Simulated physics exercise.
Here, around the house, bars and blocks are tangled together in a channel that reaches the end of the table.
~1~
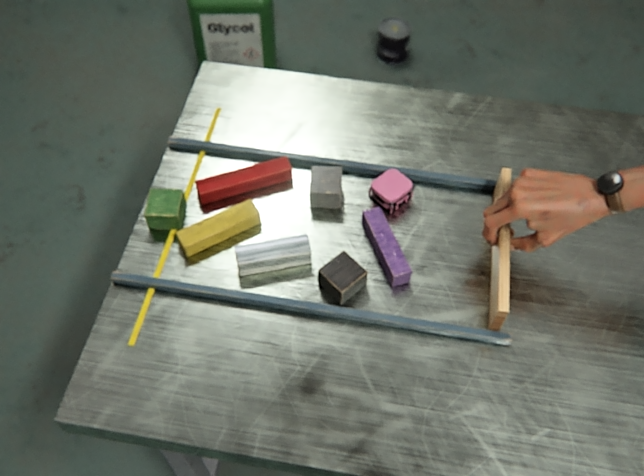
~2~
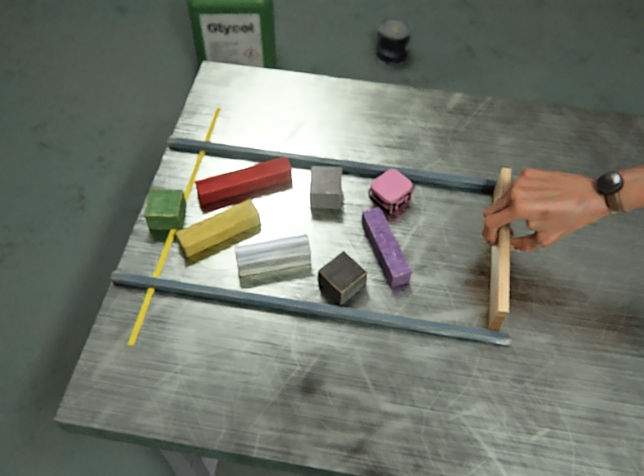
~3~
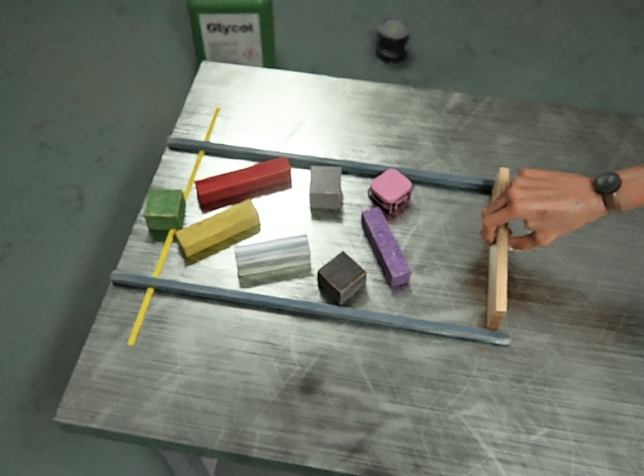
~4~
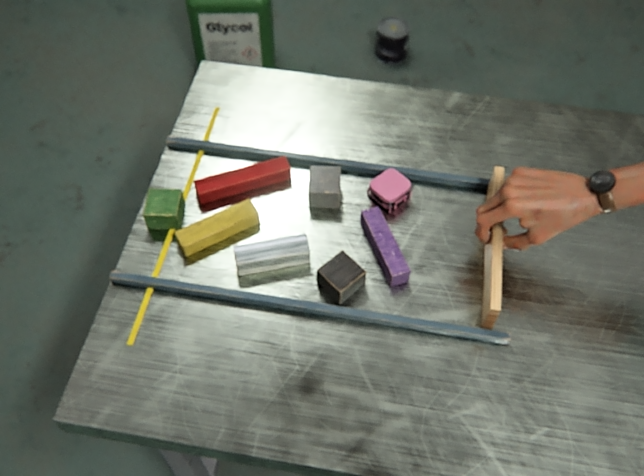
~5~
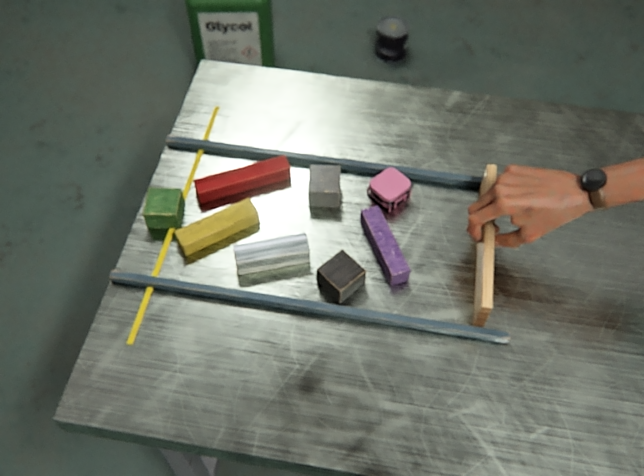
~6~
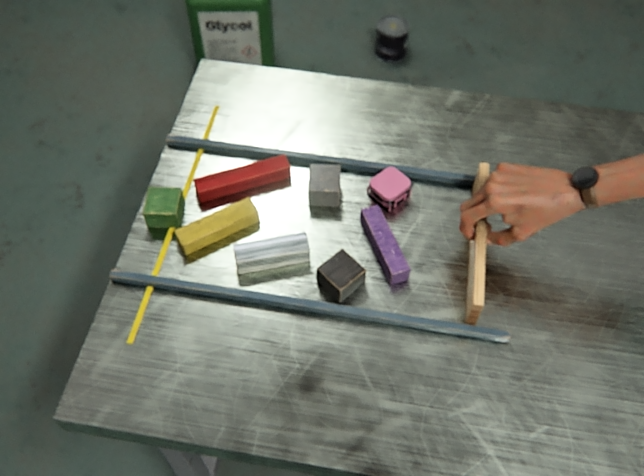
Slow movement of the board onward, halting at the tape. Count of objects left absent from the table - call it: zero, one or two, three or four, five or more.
My call is five or more.
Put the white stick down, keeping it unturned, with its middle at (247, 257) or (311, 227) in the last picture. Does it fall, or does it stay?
In turn it goes over; is kept.
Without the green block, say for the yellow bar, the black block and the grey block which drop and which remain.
Well, the yellow bar topples off, the black block is left in place and the grey block topples off.
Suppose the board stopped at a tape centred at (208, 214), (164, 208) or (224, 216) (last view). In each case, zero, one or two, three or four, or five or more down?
Counts for the three tries are one to two, five or more and one to two.
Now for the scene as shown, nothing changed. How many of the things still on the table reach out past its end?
The count is 1.
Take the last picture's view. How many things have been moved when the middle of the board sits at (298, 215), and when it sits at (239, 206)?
I get 7 at the one place and 8 at the other.
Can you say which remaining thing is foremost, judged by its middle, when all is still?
That would be the black block.
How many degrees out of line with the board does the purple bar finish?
Roughly 0°.
Soon after, none off yet; green block at rest near (164, 207); yellow bar at rest near (218, 225); red stick at rest near (243, 178).
After that, none off yet; green block moving near (155, 211); yellow bar at rest near (218, 225); red stick displaced a little near (214, 175).
And then, one off so far; green block on its way down near (118, 261); yellow bar displaced about its own width near (161, 215); red stick displaced about its own width near (149, 169).
In the end, the number that fall off is five or more; gone, grey block, white stick, red stick, yellow bar and green block.
